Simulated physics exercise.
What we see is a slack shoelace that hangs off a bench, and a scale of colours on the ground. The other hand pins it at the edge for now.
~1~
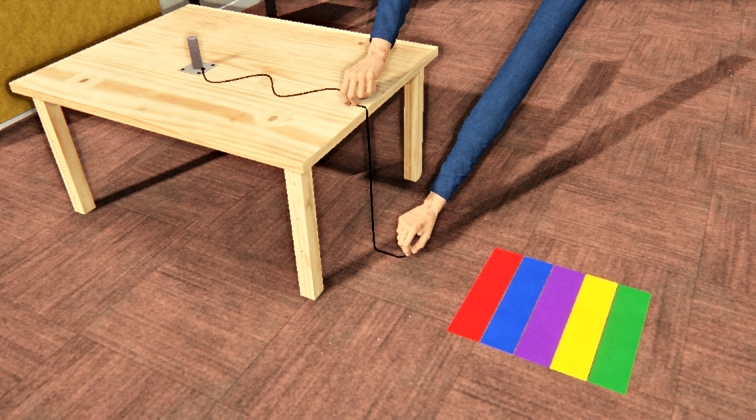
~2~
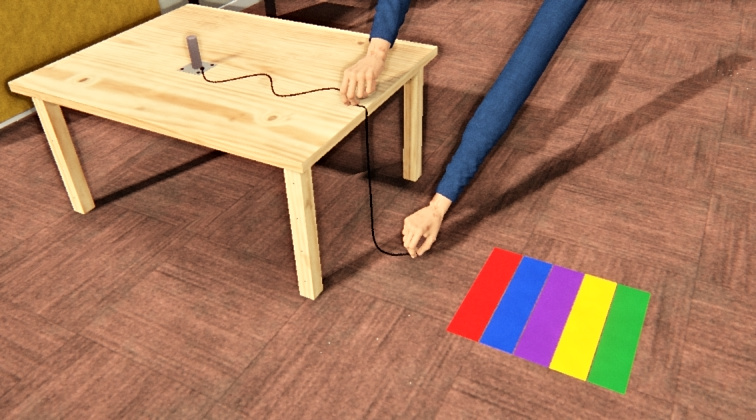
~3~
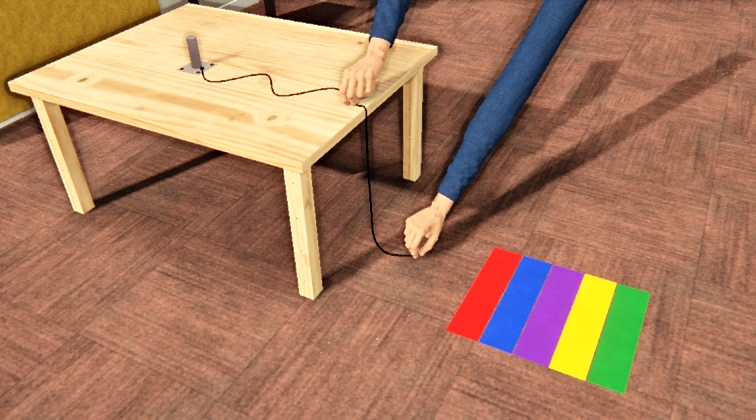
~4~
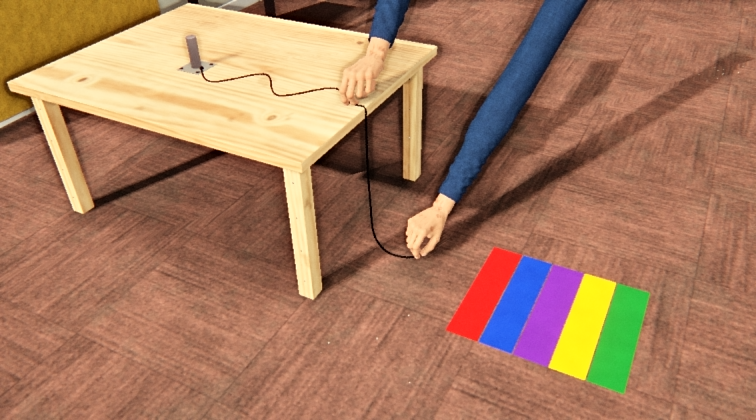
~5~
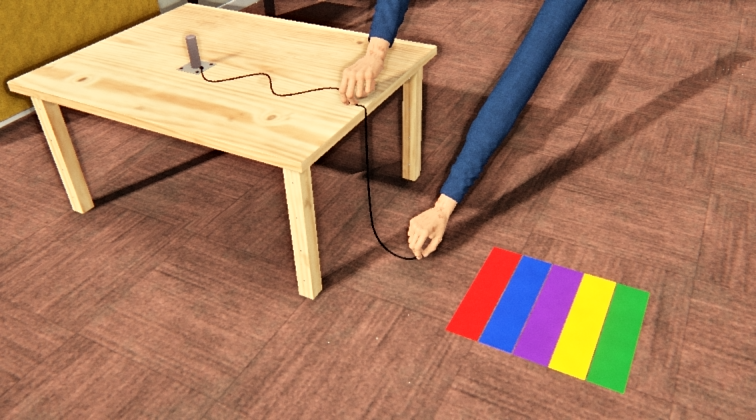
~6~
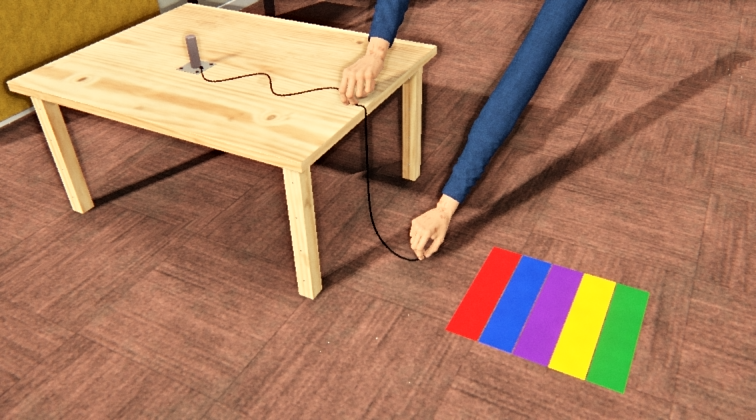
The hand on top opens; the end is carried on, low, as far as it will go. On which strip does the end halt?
It gets as far as the yellow strip.
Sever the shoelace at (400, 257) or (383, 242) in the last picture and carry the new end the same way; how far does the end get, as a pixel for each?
Try by try, around (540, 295) and (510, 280).
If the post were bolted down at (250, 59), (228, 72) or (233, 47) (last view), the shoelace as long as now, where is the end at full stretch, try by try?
About (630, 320), (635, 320) and (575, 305).
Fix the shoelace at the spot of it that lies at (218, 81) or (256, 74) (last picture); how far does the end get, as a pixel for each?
The places are (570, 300) and (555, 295).
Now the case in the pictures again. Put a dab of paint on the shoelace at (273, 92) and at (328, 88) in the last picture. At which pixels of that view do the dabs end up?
They go to (315, 94) and to (368, 110).
Soon after, end near (517, 285); over blue.
After that, end near (560, 298); over purple.
At the stop, end near (586, 307); over yellow. The yellow one.
